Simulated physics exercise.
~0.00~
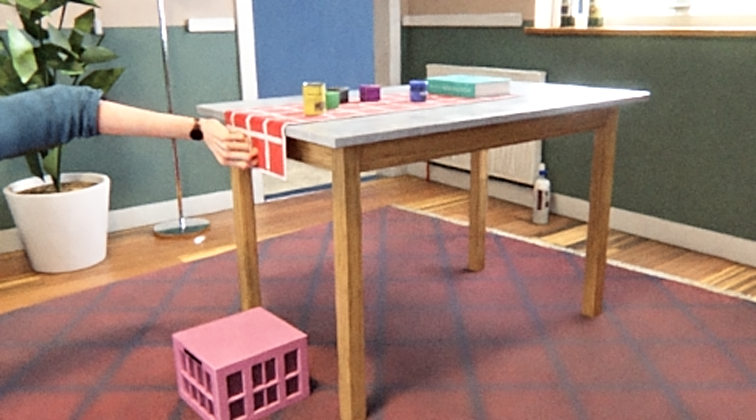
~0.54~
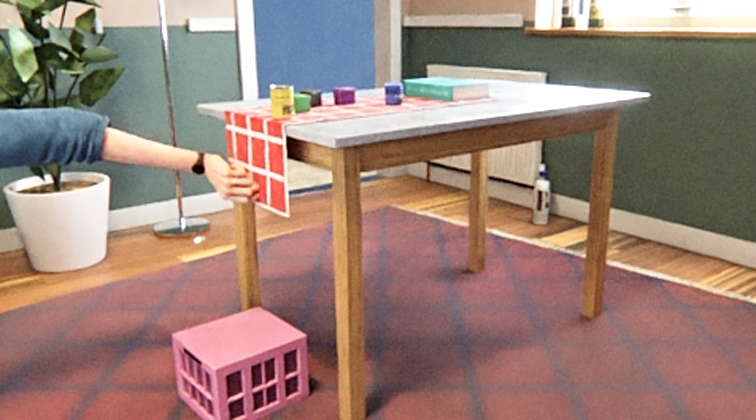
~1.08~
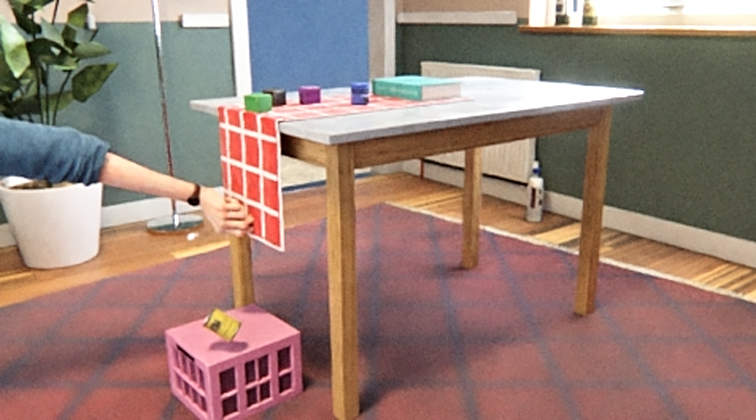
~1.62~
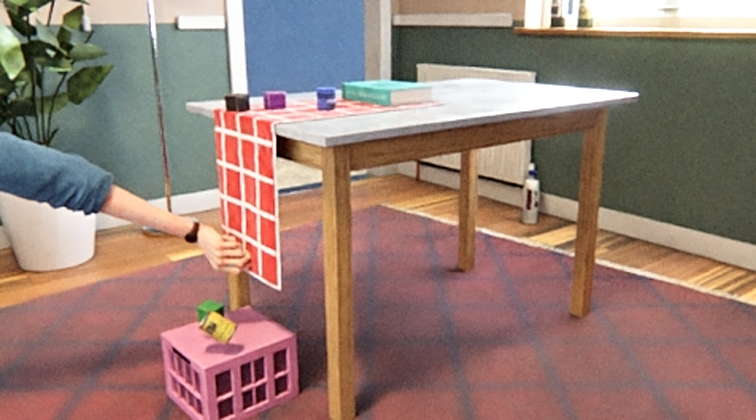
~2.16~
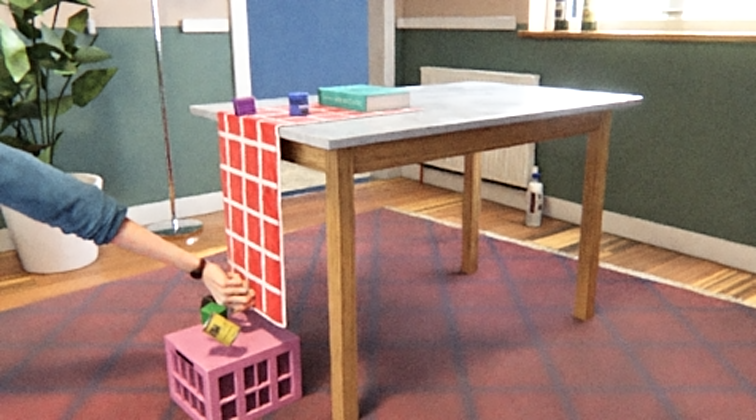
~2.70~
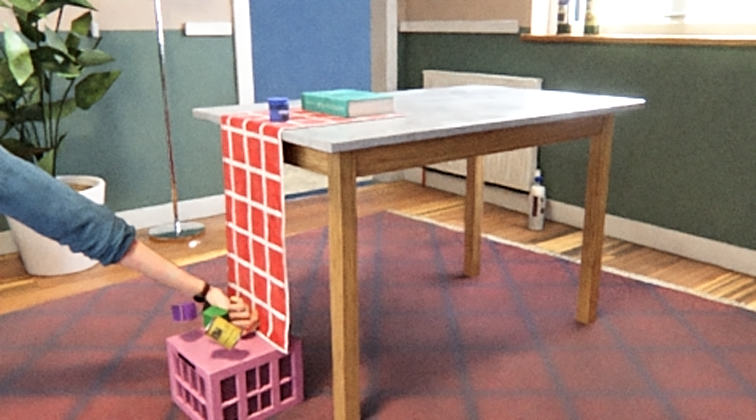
A hand pulling a red checked runner down off a table towards a pink crate, four small items dropping, pot and book remaining.
